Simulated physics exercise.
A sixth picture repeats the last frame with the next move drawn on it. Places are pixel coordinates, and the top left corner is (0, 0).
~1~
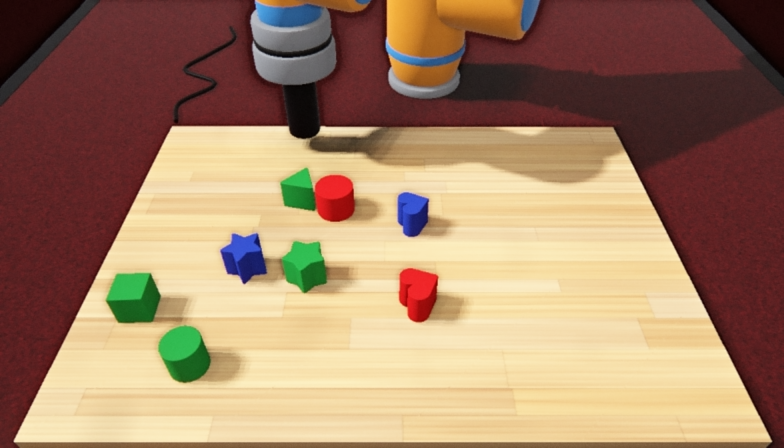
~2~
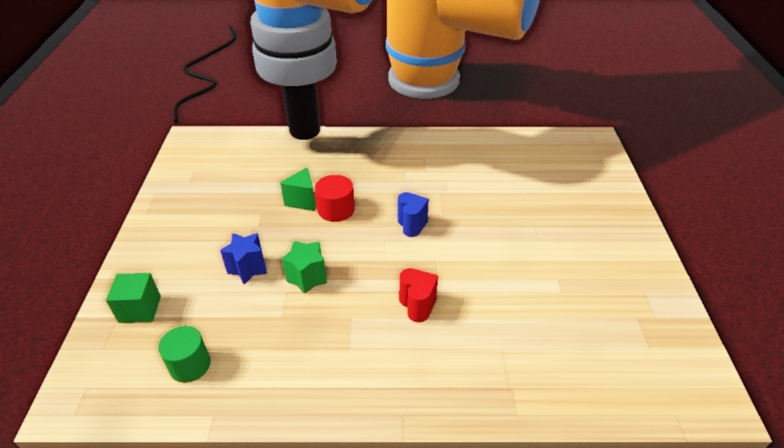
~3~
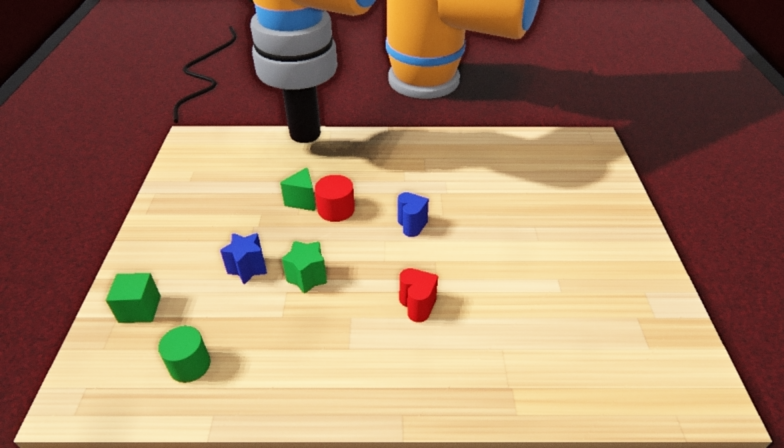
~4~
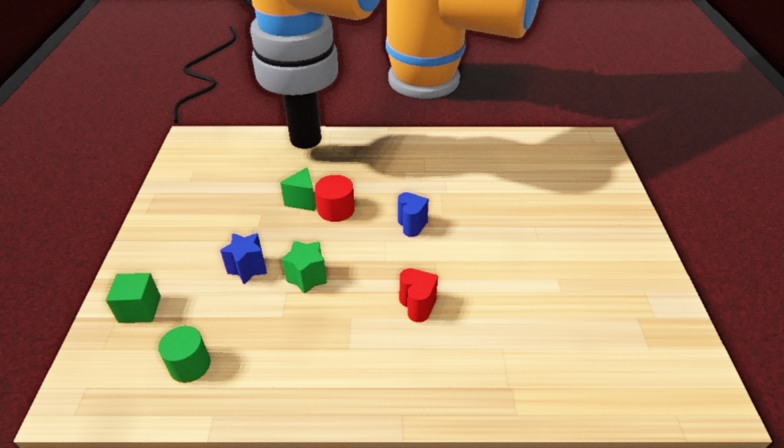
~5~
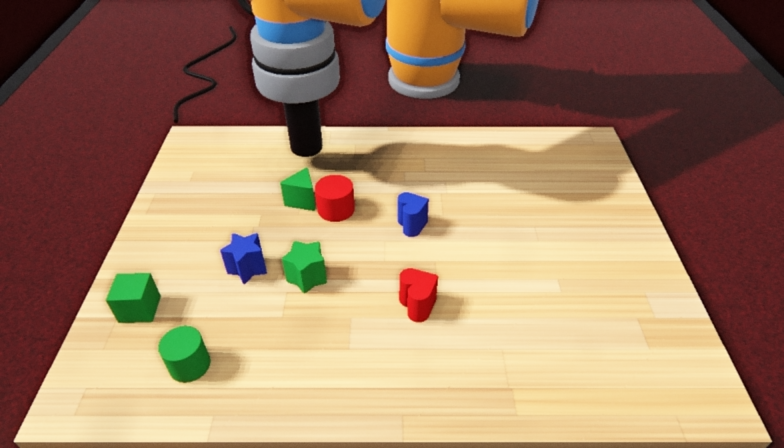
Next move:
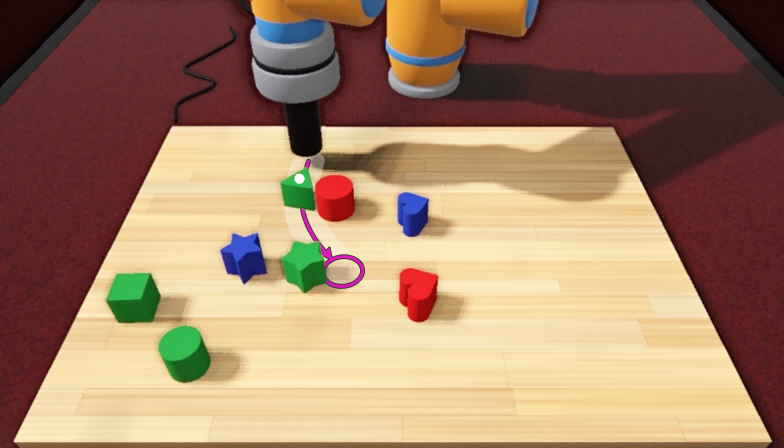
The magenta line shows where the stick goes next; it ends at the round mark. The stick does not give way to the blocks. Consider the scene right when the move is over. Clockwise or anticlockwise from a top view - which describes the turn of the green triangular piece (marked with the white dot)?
Clockwise rotation.
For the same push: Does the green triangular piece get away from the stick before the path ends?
No, that is not what happens.
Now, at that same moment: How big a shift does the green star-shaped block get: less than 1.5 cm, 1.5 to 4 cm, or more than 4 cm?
Net shift: 1.5 to 4 cm.
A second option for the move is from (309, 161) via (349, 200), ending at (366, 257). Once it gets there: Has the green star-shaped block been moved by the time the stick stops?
I believe so.
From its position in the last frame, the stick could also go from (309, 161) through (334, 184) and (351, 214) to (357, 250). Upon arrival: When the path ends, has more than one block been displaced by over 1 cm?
In short: Yes.
The line goes from (309, 161) through (301, 196) and (312, 233) to (343, 271); the dot is on the green triangular piece.
On the path given first. One third of the way, stick at (299, 184); green triangular piece at (302, 192), turned 20° clockwise.
Two thirds of the way, stick at (311, 222); green triangular piece at (317, 231), turned 25° clockwise; green star-shaped block at (304, 256), turned 15° clockwise; red circle at (340, 190).
At the end, stick at (342, 258); blue star-shaped block unmoved; green triangular piece at (346, 272), turned 45° clockwise; green star-shaped block at (304, 268), turned 55° clockwise; red circle at (340, 190).
